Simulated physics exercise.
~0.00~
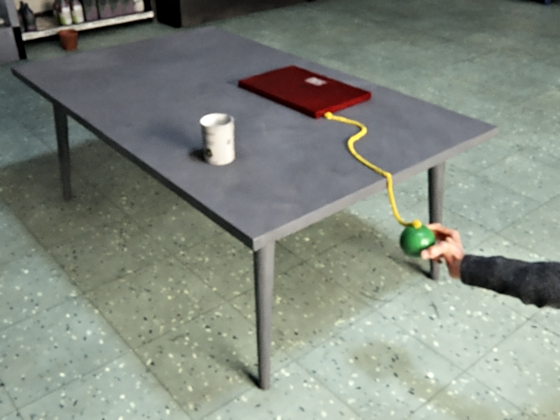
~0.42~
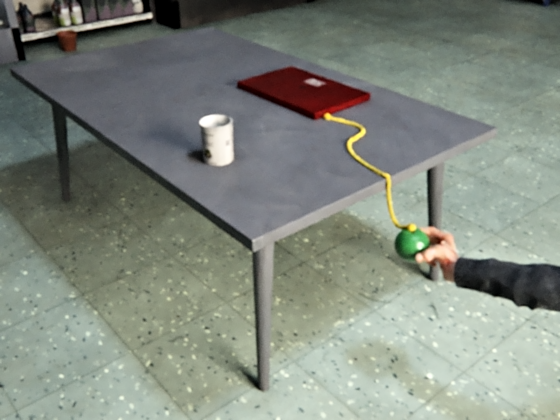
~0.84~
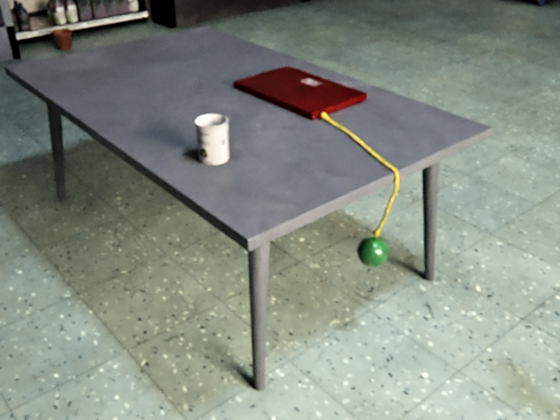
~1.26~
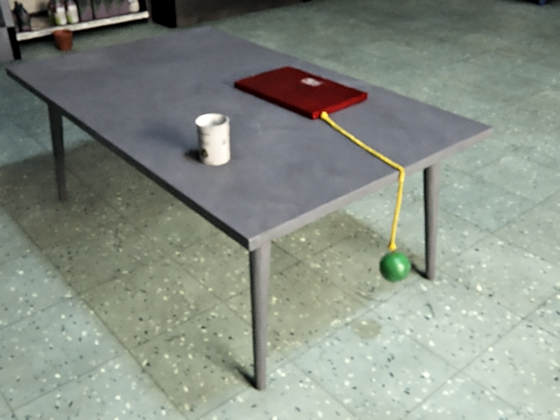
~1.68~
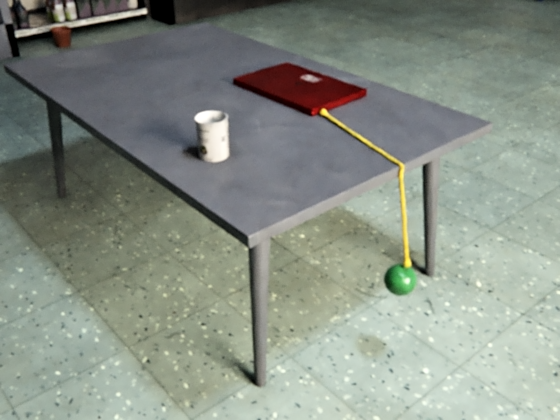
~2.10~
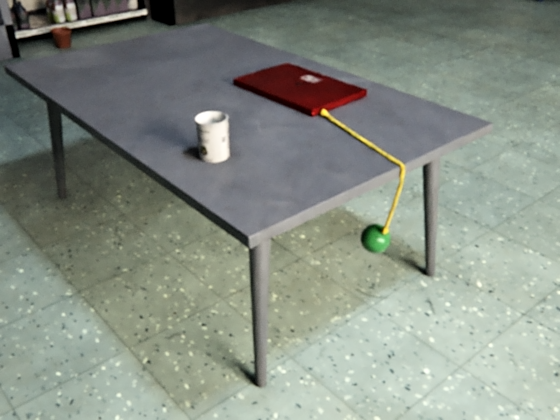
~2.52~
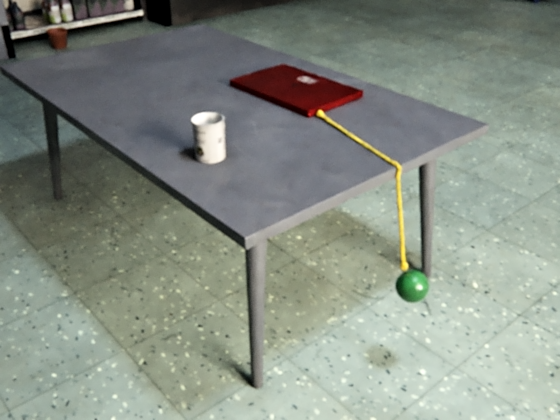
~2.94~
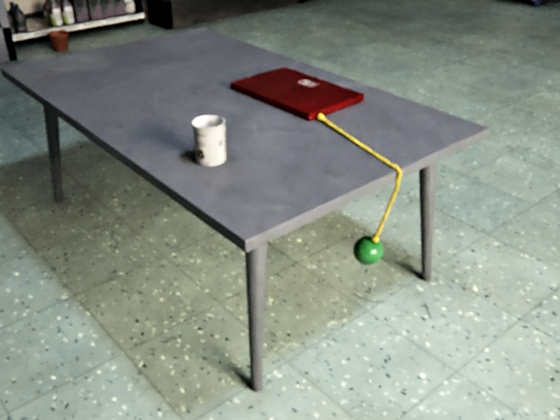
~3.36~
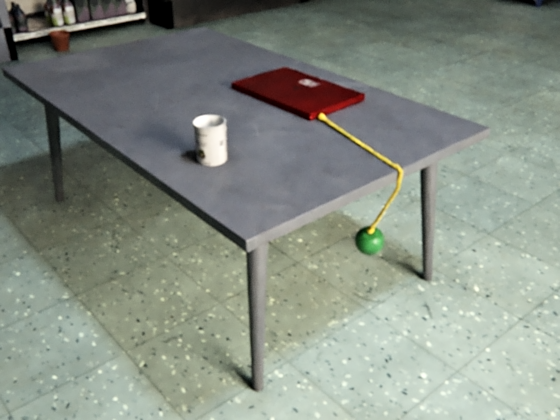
A green ball on a yellow cord, released by a hand, swings beside the table, still dangling.
